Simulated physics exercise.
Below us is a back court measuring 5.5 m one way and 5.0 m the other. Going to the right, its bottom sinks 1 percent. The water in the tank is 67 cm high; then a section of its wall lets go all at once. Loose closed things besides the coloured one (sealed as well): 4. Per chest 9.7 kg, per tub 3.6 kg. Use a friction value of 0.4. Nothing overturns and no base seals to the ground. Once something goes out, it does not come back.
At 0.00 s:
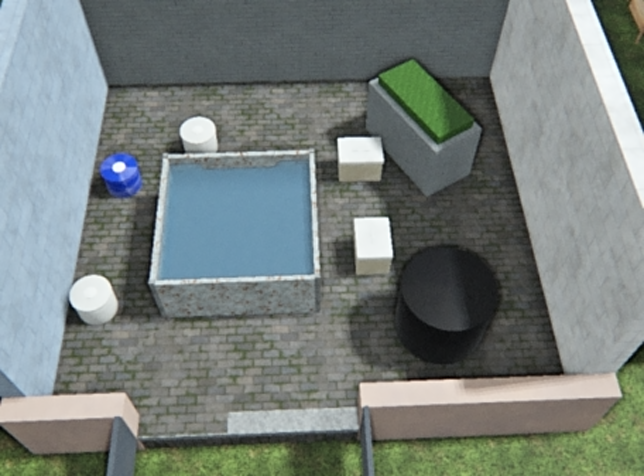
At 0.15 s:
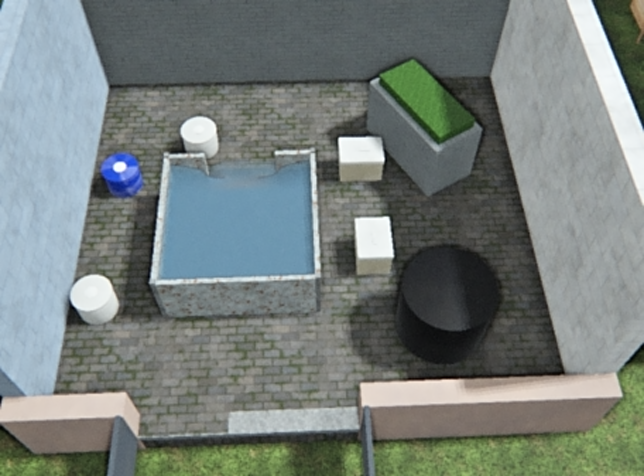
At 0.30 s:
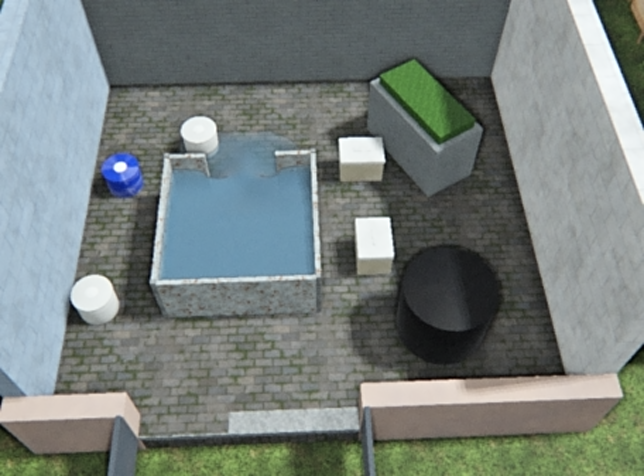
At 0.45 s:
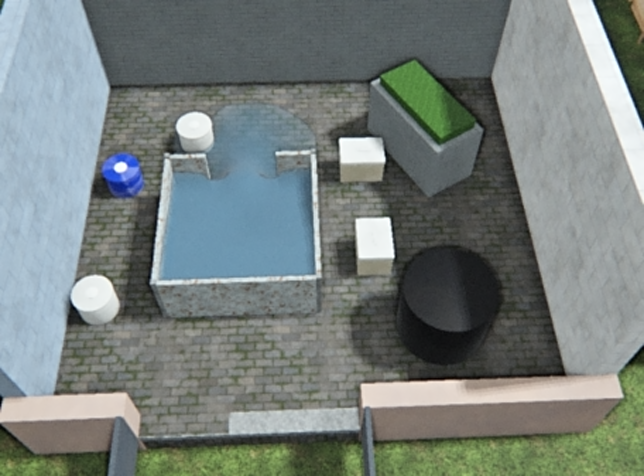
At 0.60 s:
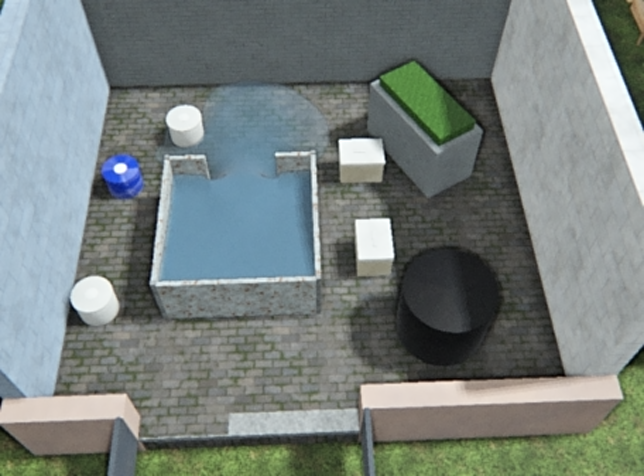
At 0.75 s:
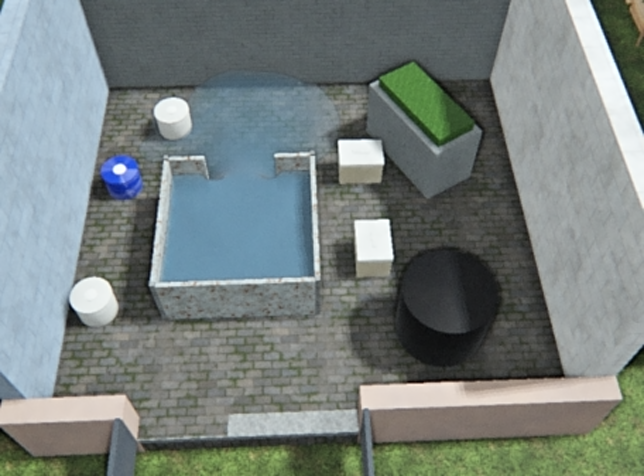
A stone-walled tank of water in a paved yard opened along its far side, and water spread across the paving toward the back wall, pushing the nearest white tub back and left.
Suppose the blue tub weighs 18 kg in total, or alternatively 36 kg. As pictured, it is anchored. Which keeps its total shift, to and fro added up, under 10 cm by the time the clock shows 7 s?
I expect both figures to fall short.
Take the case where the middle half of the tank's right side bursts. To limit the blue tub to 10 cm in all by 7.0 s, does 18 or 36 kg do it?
Then even the small mass works.
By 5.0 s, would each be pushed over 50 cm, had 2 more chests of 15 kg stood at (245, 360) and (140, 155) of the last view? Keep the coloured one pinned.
So the first one stays inside and the second one crosses the line.
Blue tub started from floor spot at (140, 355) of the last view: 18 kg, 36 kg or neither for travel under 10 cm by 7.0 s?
Short version: The heftier mass only.
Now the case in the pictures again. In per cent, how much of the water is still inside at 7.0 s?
Still held: Near 98 %.
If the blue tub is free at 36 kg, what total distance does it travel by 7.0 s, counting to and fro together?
Total distance: Near 30 cm.
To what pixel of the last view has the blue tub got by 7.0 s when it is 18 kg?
I'd put it at roughly (120, 339) in the last view.
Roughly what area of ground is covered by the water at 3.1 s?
About 15 m2.
After 1.4 s the blue tub would be 0 cm from its start with 18 kg and 0 cm from its start with 36 kg; 0 cm of water round it then.
After 3.1 s the blue tub would be 64 cm from its start with 18 kg and 20 cm from its start with 36 kg; 8 cm of water round it then.
After 4.9 s the blue tub would be 192 cm from its start with 18 kg and 30 cm from its start with 36 kg; 8 cm of water round it then.
After 7.0 s the blue tub would be 237 cm from its start with 18 kg and 30 cm from its start with 36 kg; 5 cm of water round it then.
